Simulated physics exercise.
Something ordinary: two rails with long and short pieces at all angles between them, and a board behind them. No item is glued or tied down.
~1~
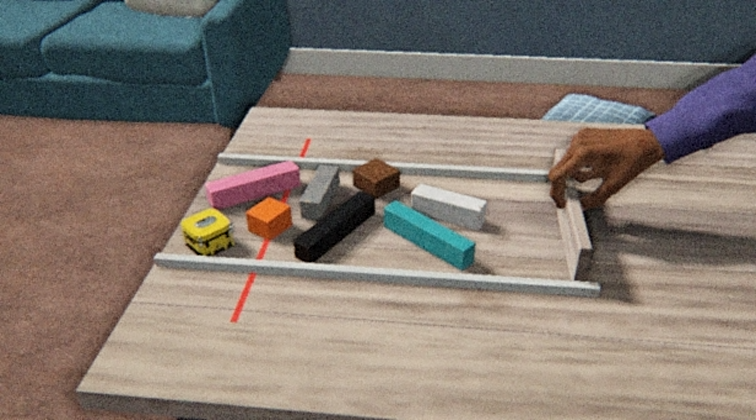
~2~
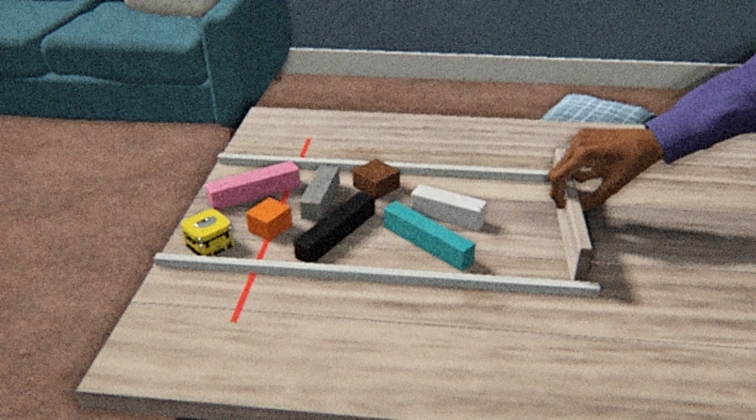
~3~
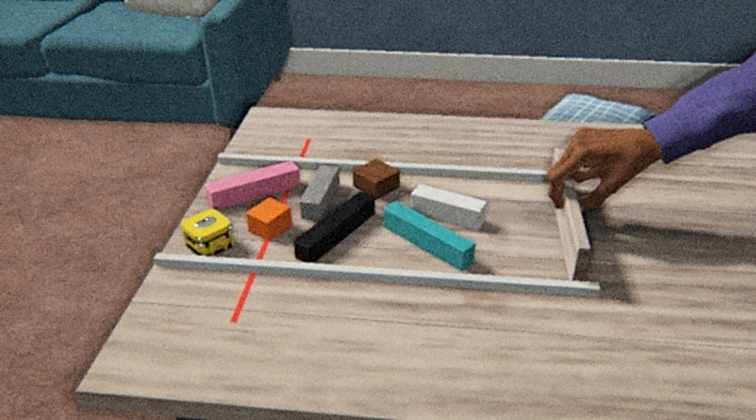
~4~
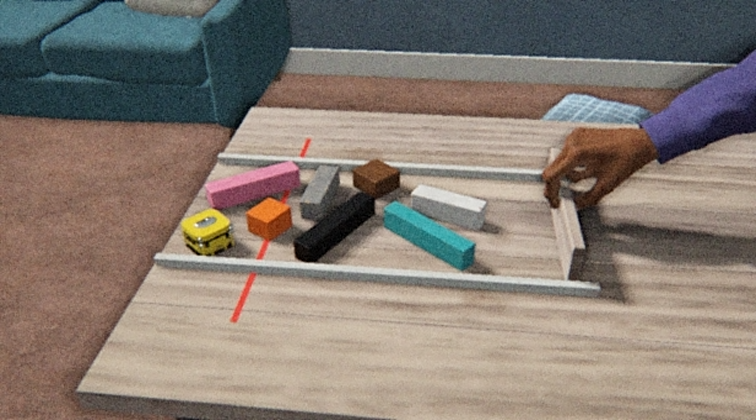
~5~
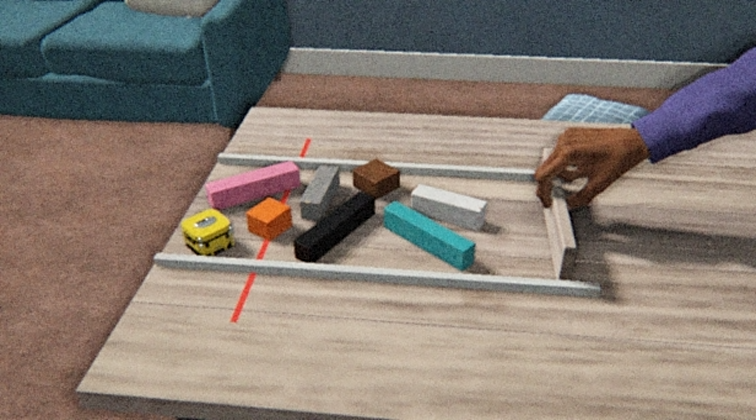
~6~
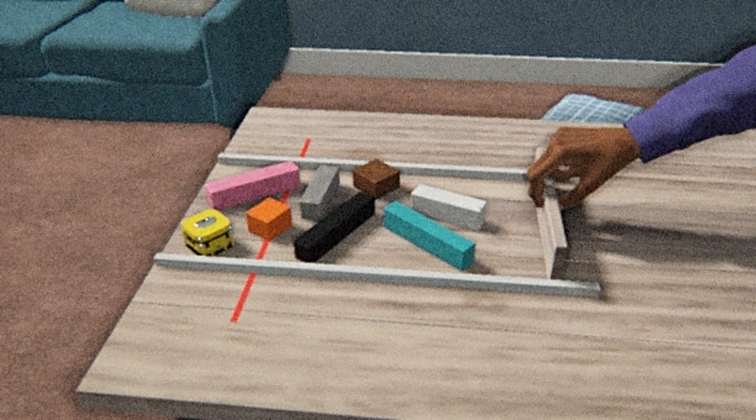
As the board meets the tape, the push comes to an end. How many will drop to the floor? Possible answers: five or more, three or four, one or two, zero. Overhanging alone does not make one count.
One or two of them.
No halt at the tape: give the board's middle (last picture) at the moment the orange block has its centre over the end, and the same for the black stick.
(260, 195) and (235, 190), more or less.
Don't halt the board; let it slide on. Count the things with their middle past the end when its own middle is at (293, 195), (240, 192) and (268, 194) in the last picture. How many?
Respectively 0, 4 and 1.
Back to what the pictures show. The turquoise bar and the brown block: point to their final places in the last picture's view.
The turquoise bar at (246, 224), the brown block at (277, 168).
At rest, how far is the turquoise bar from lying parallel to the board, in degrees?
It comes to around 15 degrees.
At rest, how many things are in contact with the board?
Contact count: 3.
Soon after, none off yet; yellow case at rest near (208, 234); pink bar at rest near (254, 185); orange block at rest near (270, 219).
In the end, the number that fall off is one or two; gone, pink bar.
